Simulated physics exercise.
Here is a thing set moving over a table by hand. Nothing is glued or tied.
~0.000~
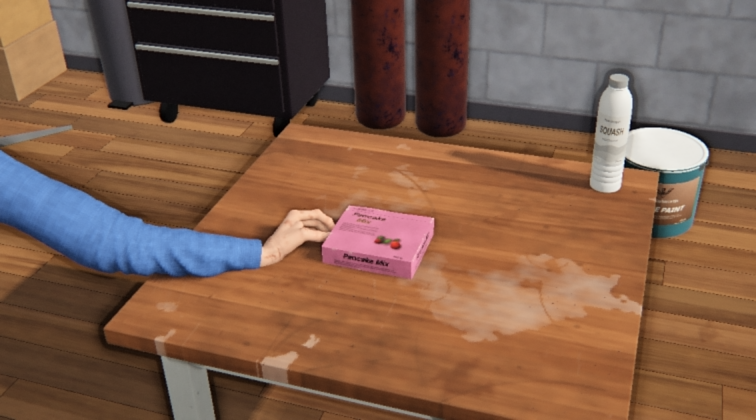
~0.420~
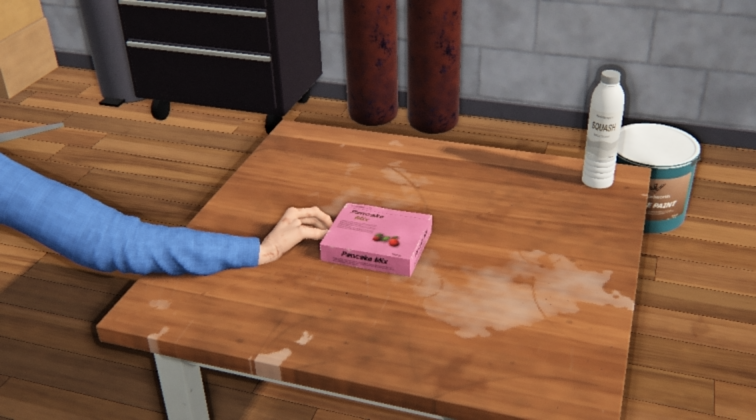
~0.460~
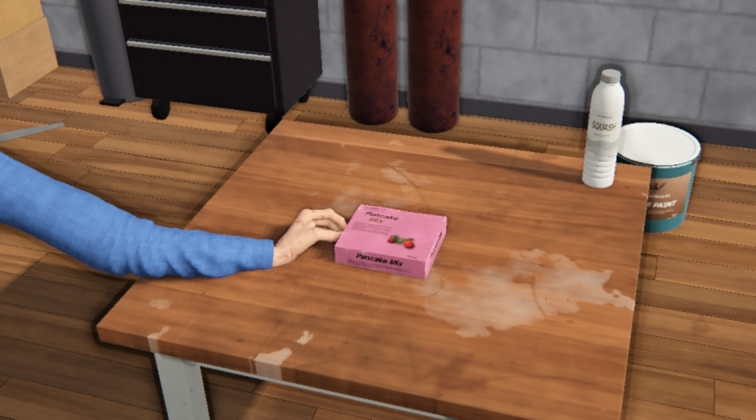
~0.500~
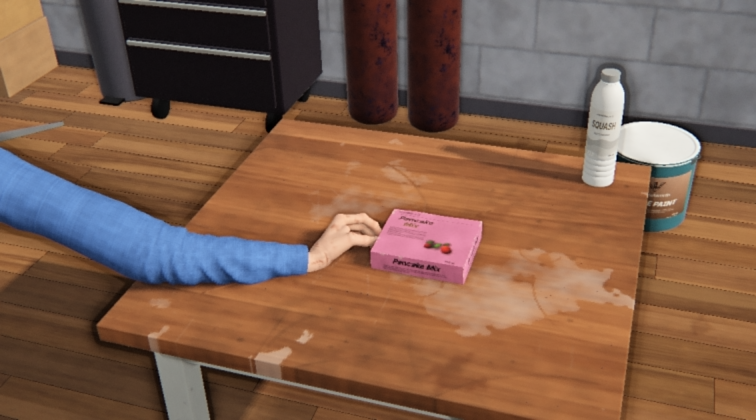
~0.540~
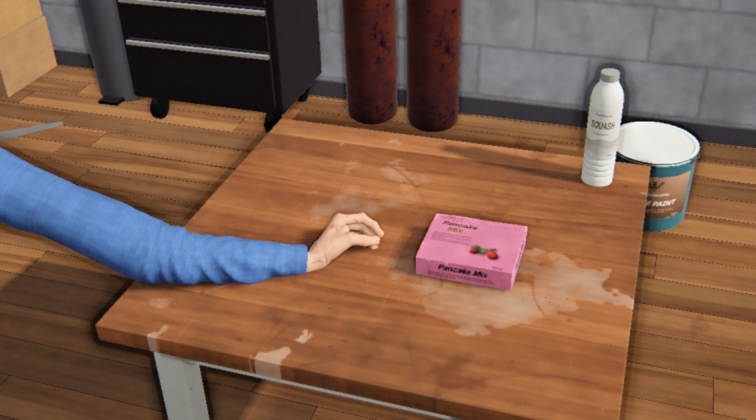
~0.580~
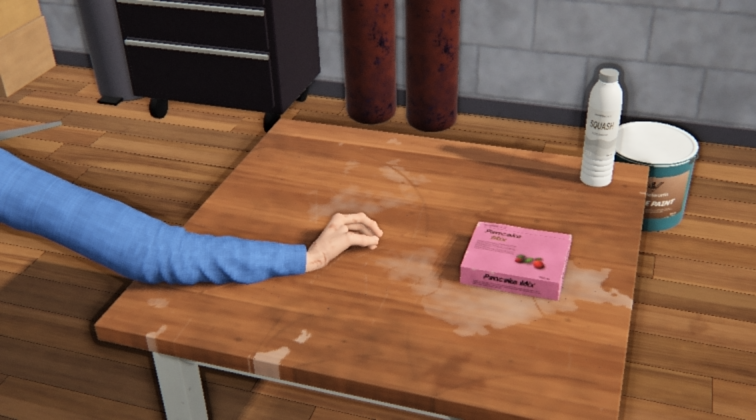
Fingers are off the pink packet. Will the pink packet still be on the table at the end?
The pink packet falls off the table.
By 0.88 s, pink packet now off the table.
By 1.08 s, things are still on the move.
When it is over (1.3 s), off the table, pink packet.
